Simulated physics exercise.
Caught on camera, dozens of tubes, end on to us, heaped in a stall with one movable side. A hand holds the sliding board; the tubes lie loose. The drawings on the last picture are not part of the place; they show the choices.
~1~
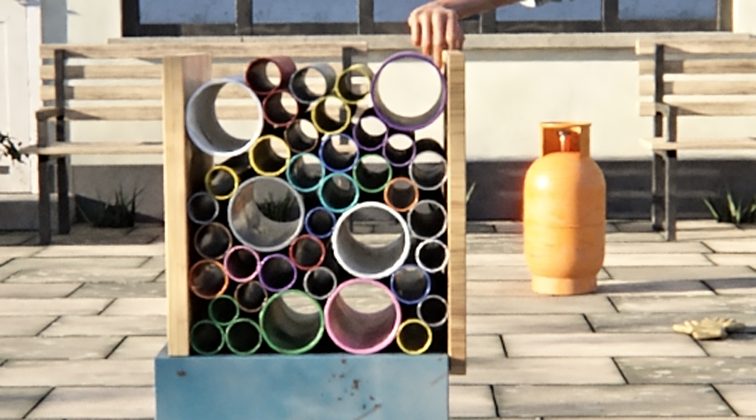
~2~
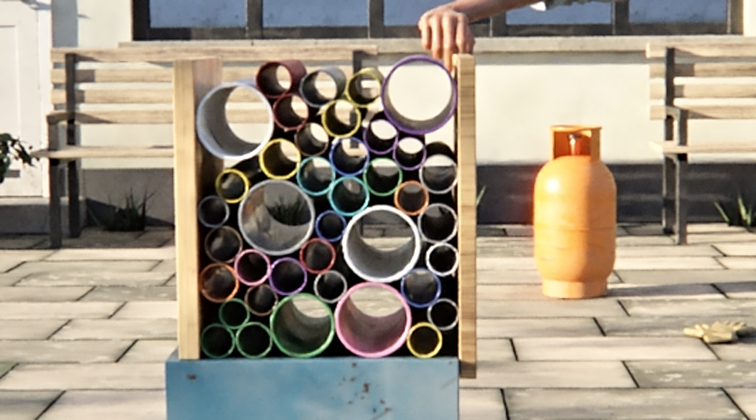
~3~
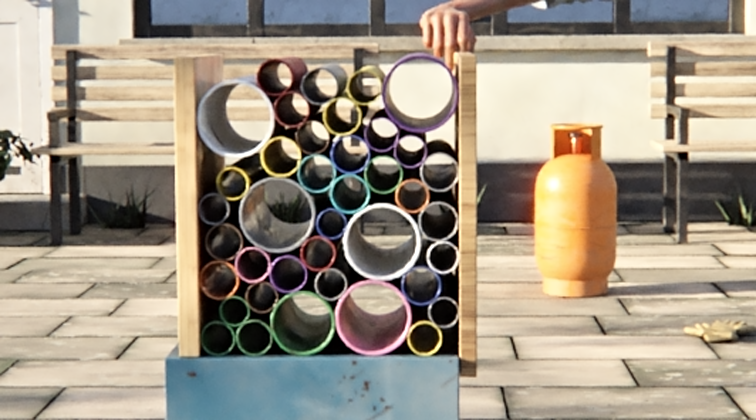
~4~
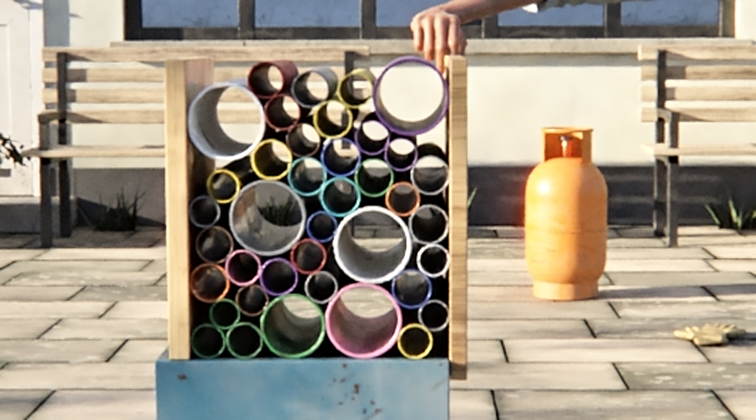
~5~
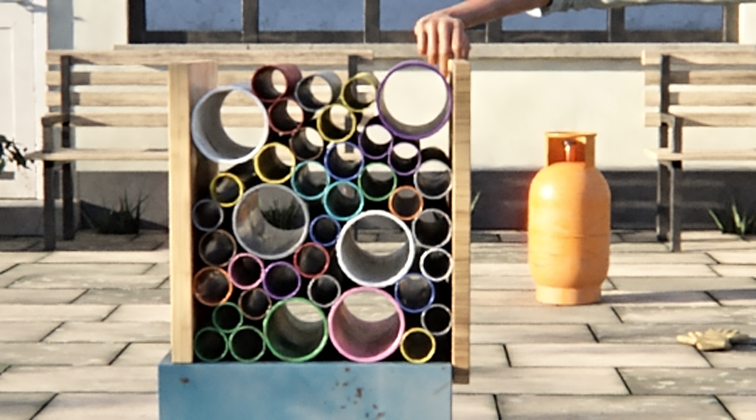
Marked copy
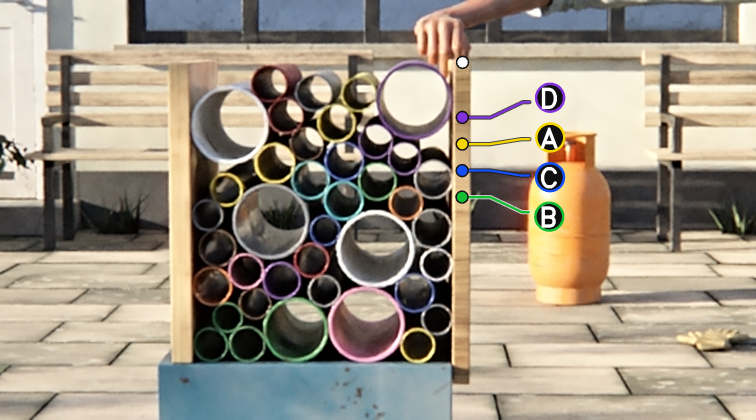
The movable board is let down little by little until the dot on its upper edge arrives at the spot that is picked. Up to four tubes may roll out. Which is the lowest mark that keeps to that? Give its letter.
No lower than B.
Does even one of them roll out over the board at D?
No, at D.
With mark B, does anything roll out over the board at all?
Yes.
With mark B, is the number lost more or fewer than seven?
At B, fewer than seven.
On the marked copy, A at (462, 144); B at (462, 197); C at (462, 171); D at (462, 117); the white dot at (462, 63).
Taking B. A third of the way, top of the board (454, 123).
Two thirds of the way, top of the board (453, 192).
When it is over, top of the board (453, 197), one out over the board.
As for the rest, A none out over the board; C none out over the board; D none out over the board.
